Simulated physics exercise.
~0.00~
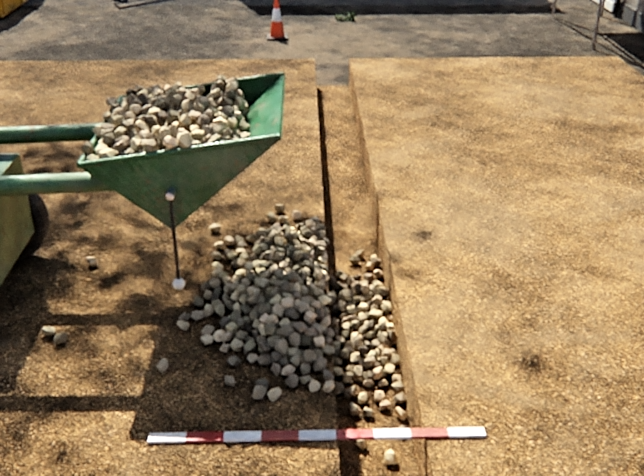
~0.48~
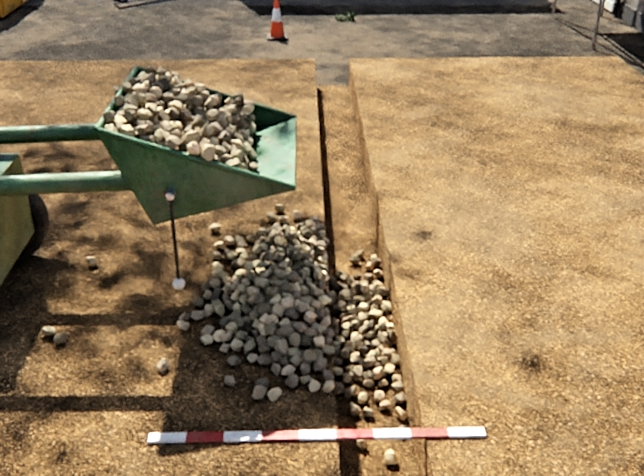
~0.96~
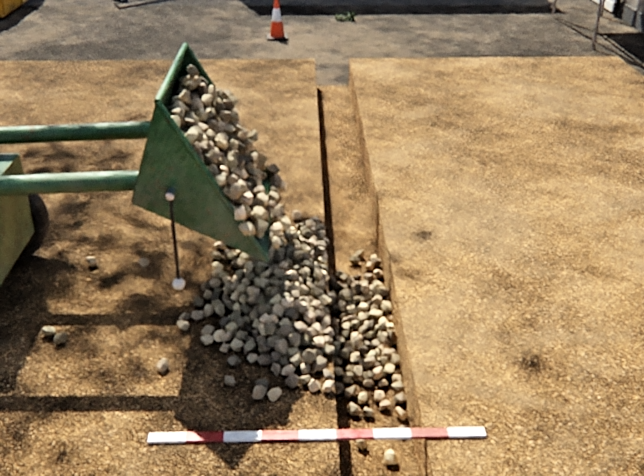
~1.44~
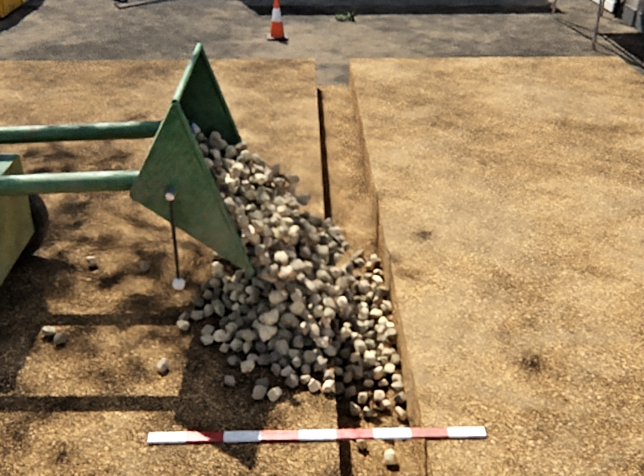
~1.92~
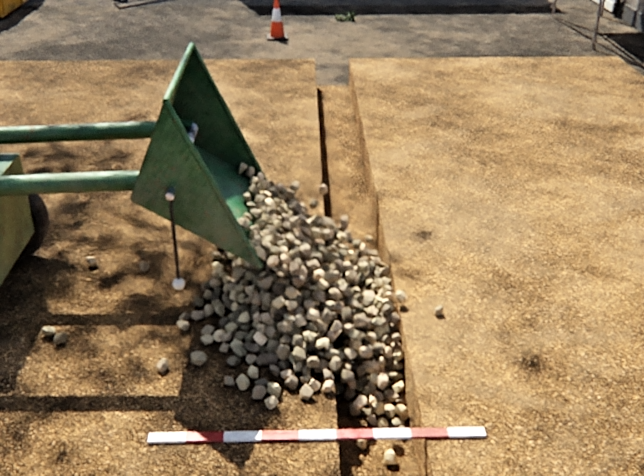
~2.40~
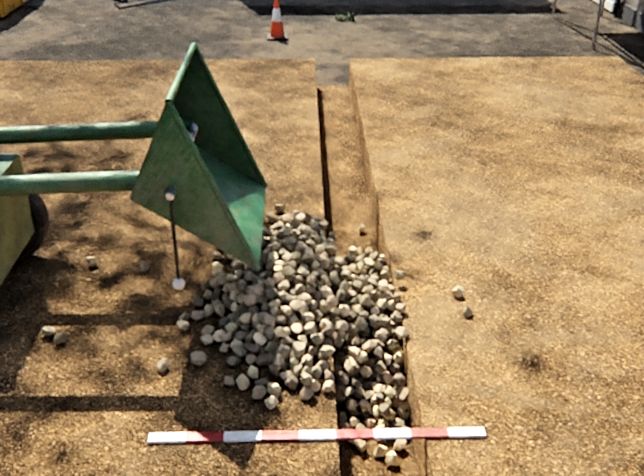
A green loader bucket full of rounded grey stones hangs at the left over a sunlit yard of sandy brown ground, seen from above and in front. Beneath it, a heap of similar stones already spills into a narrow trench, with a red and white striped staff lying across the near side and an orange cone behind. The bucket tips forward to the right, and its stones slide over the lip onto the heap. They pour down into the trench, and a few roll beyond it. The bucket ends empty and steeply tilted, above a broader pile partly filling the trench.
